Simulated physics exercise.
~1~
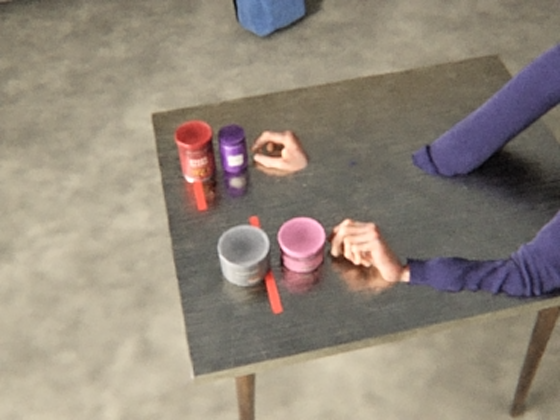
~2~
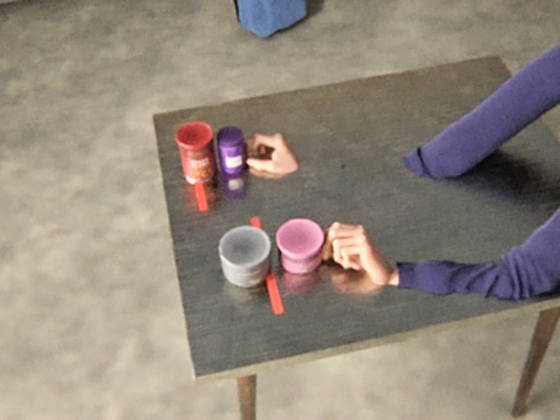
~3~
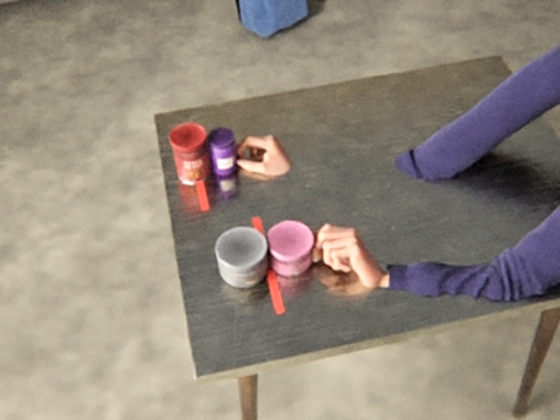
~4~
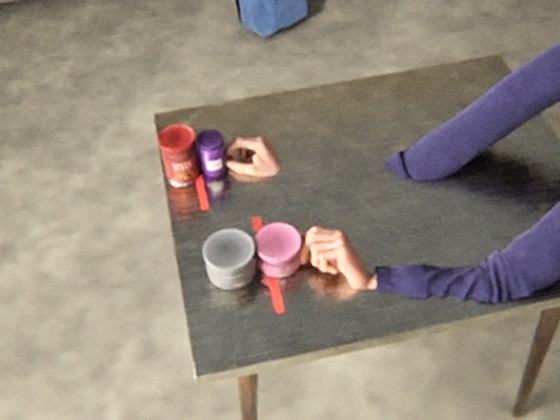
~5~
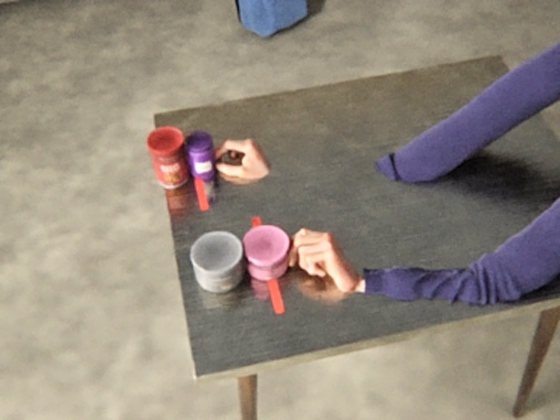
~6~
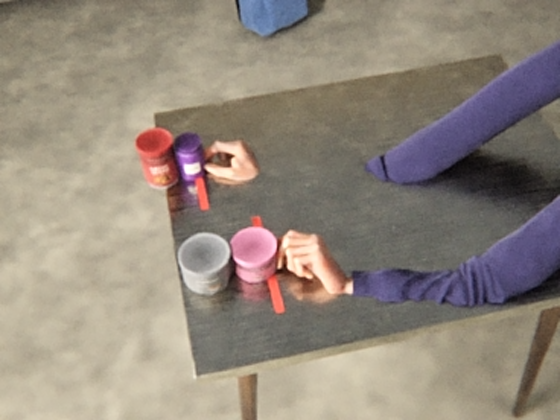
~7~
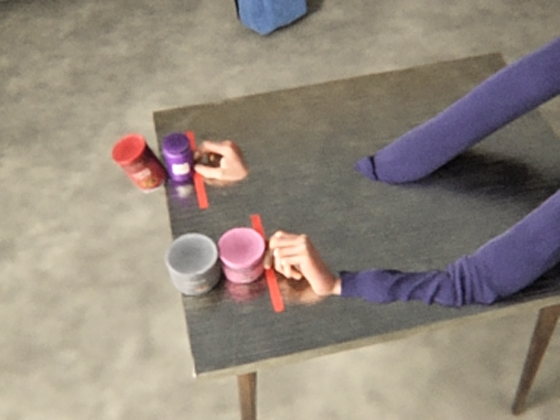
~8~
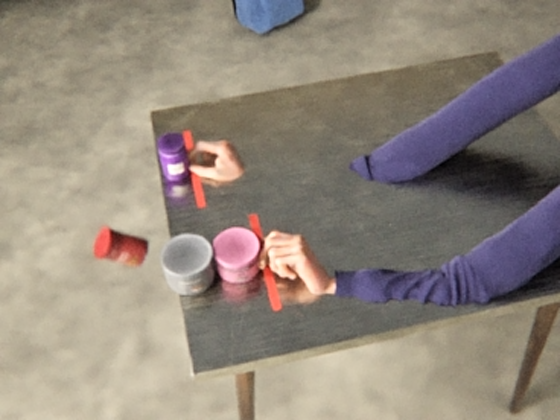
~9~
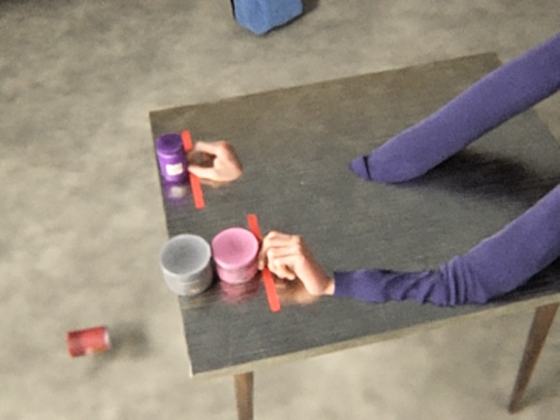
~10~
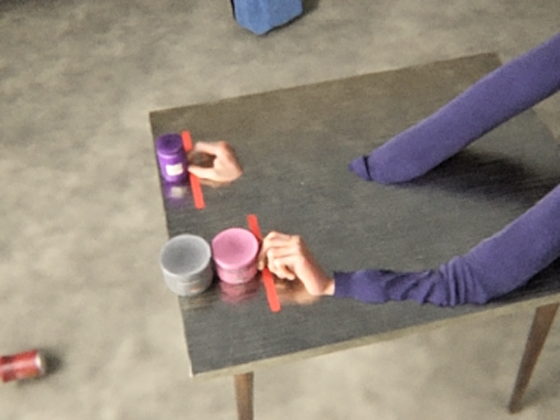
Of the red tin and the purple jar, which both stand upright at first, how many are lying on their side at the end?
One of them is, the red tin, which lies on the floor while the purple jar still stands on the table.
The clip opens on a dark table where two hands in purple sleeves rest fingertips near two pairs of containers, a red tin beside a purple jar and a grey tub beside a pink one. The hands push the purple jar and the pink tub left, and the red tin and grey tub slide ahead of them toward the table's end. The red tin reaches the edge, tips and drops off, while the hands come to a stop just past the red tape strips. The tin lands on its side and rolls away to the left, and the other three containers stay on the table.
